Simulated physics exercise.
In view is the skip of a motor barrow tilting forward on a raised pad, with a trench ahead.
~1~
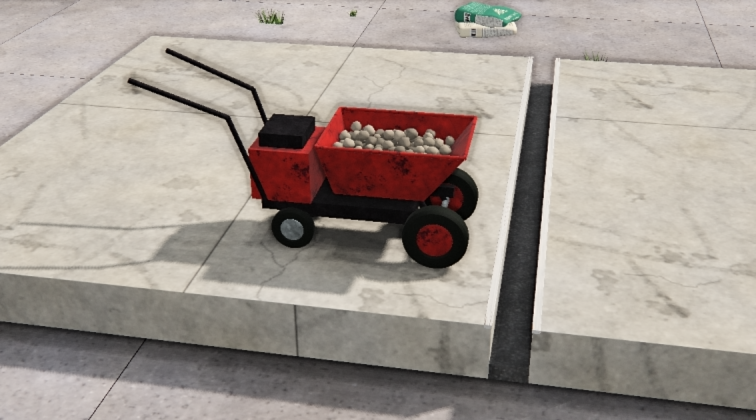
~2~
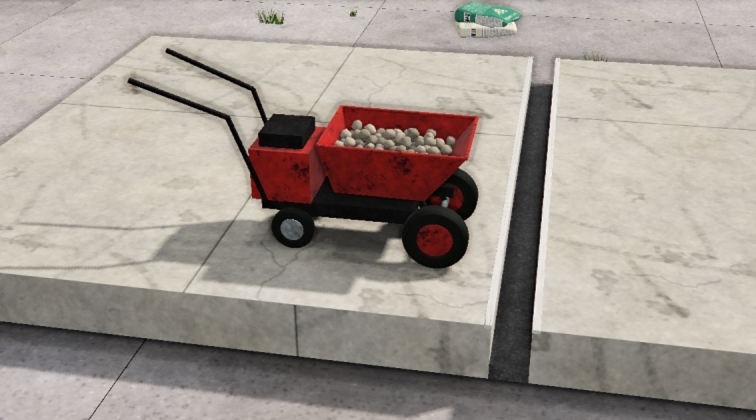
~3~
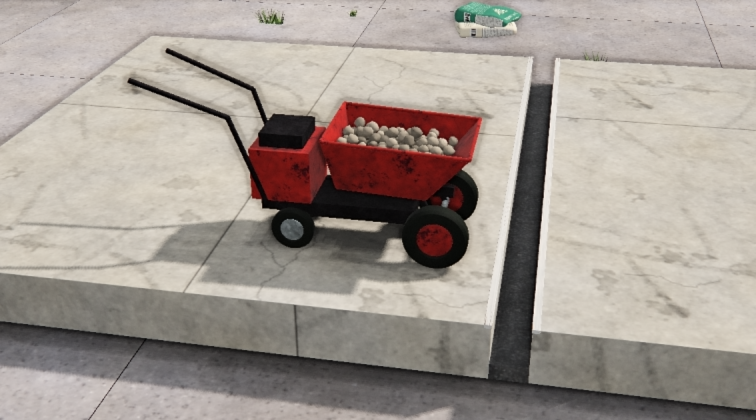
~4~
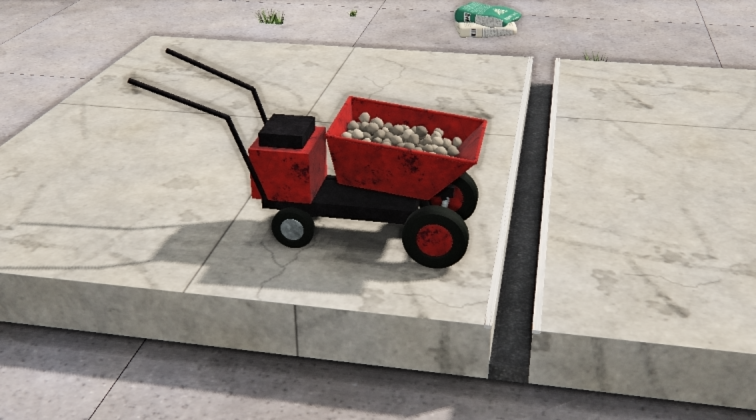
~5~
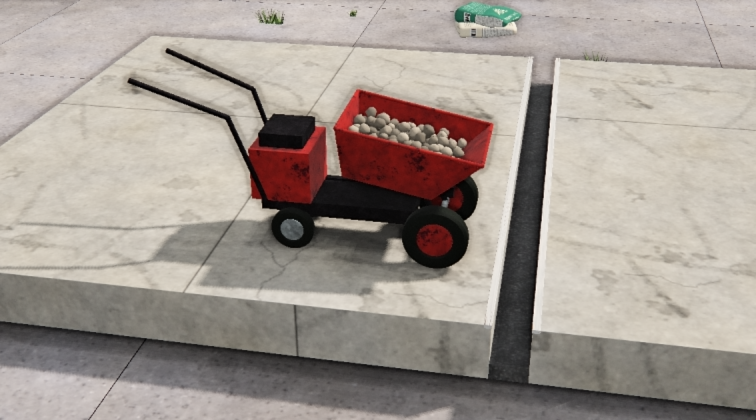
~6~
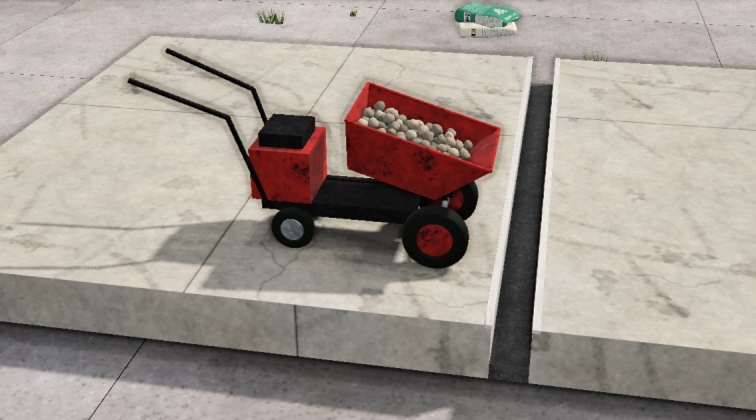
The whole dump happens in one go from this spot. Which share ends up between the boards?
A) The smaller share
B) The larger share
A.
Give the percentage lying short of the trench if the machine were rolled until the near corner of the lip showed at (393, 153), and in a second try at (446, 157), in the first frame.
40 % then 0 %.
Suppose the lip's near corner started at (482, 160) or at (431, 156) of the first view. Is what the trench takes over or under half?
At the earlier place the lesser portion ends between the edges, at the later place the greater portion.
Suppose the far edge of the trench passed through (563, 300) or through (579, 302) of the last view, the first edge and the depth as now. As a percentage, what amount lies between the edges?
70 %, give or take, and then 90 %.
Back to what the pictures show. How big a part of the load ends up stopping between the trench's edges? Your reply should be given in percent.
Result: Near 10 %.
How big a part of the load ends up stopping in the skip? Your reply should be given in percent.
Estimate: 15 %, roughly.
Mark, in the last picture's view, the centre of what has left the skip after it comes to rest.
About (569, 251).
Just after the last frame, skip tipped steeply; every one in the skip.
A moment on, skip tipped right over; the larger part in the skip; just a few in or heaped over the trench; about a tenth beyond it; just a few falling.
Further on, skip tipped right over; roughly a quarter in the skip; about a tenth in or heaped over the trench; roughly two thirds beyond it.
When it is over, skip tipped right over; roughly a quarter in the skip; about a tenth in or heaped over the trench; the larger part beyond it.
